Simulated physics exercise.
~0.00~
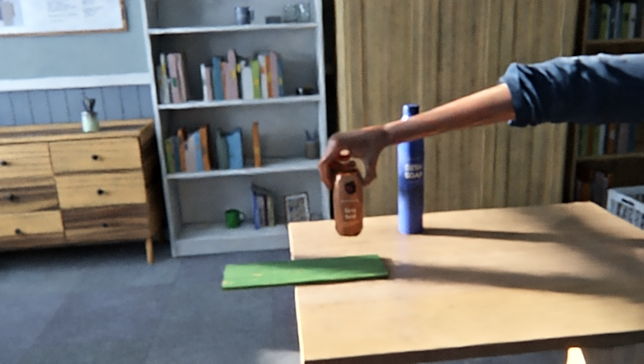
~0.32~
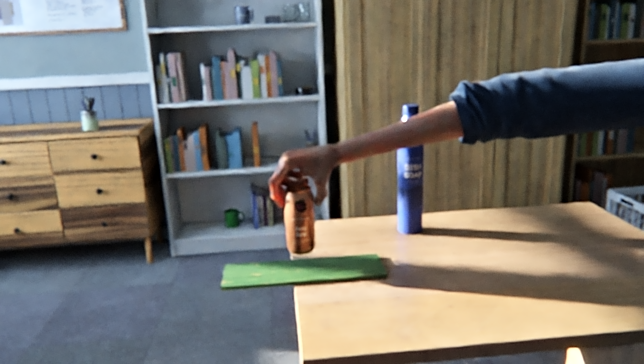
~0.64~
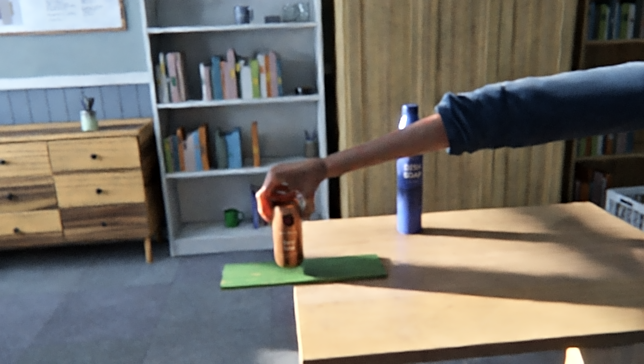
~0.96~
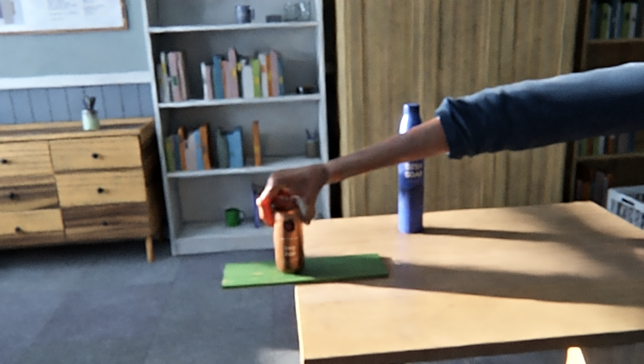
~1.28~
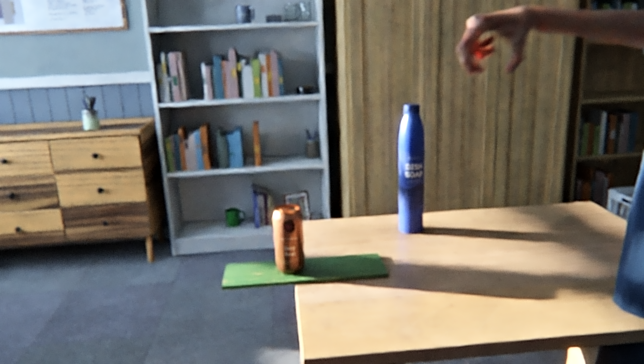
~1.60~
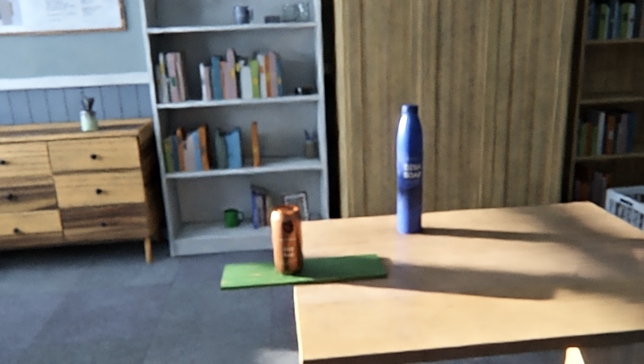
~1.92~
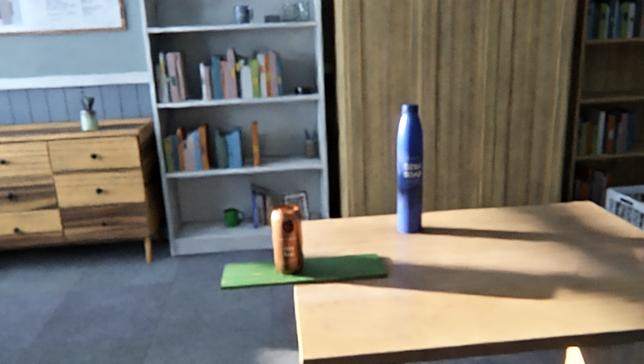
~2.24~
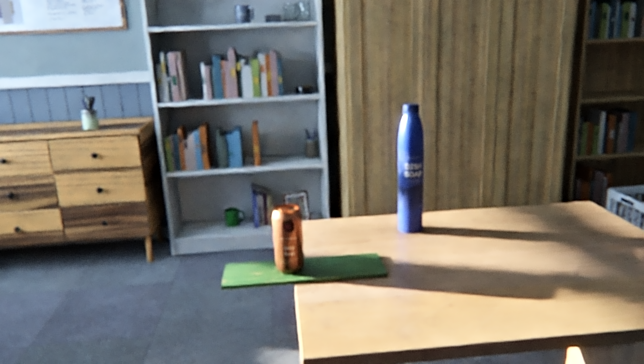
A hand carried an orange can left past a blue bottle on a wooden table, lowered it onto a green plank jutting out over the table's edge, then let go and drew back, and the can stayed upright with the plank holding steady.
